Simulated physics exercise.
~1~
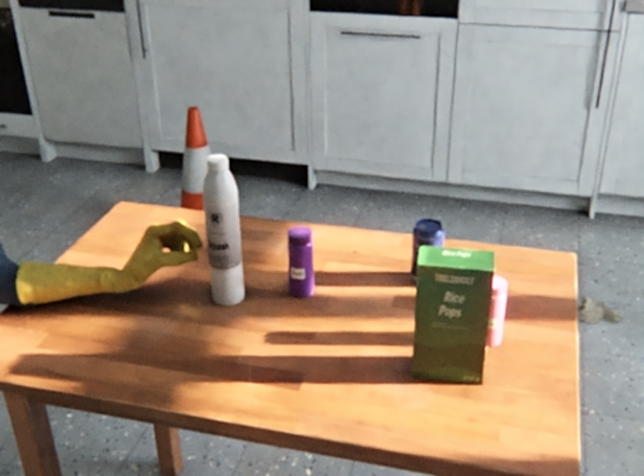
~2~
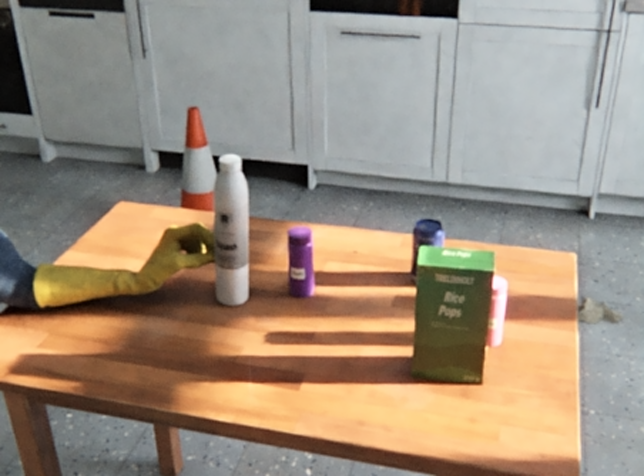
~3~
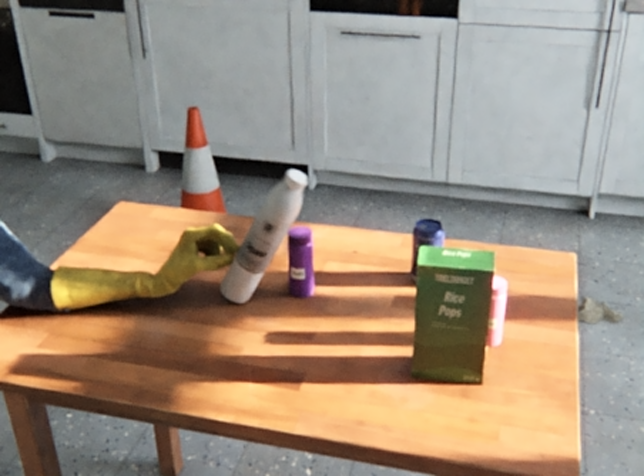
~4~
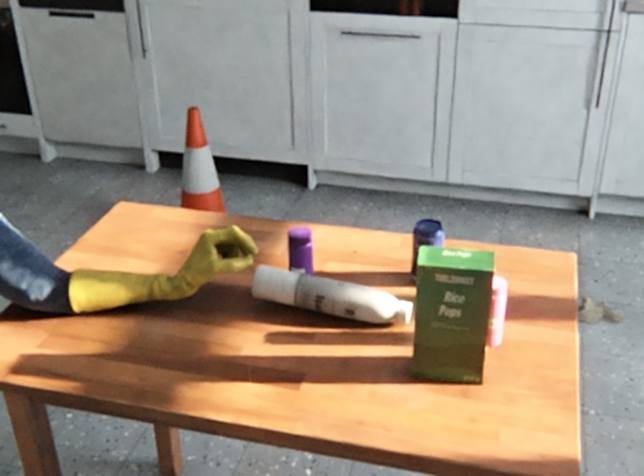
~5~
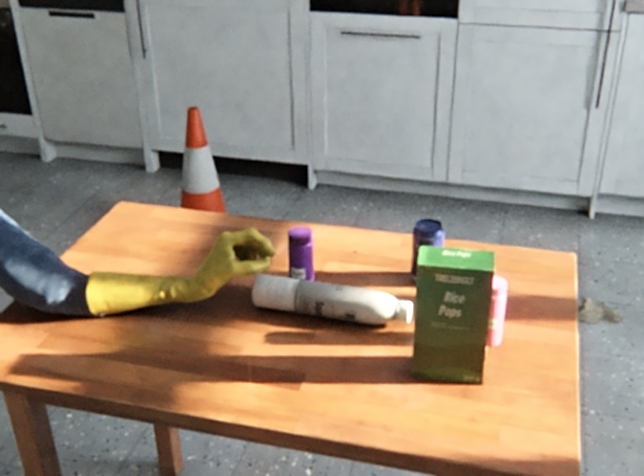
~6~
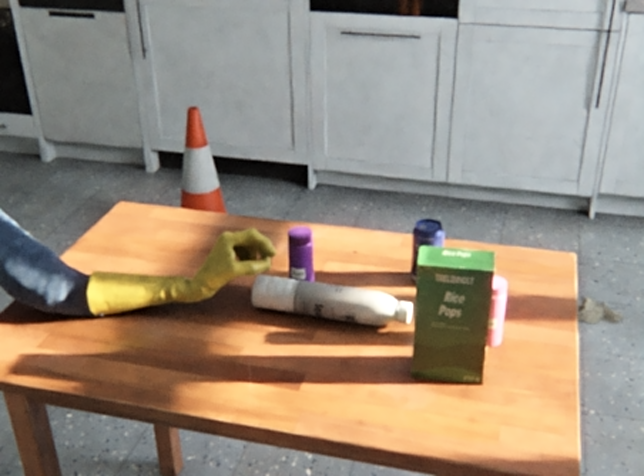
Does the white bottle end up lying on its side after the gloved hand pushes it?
Yes, the white bottle tips over to the right and ends up lying on its side on the table.
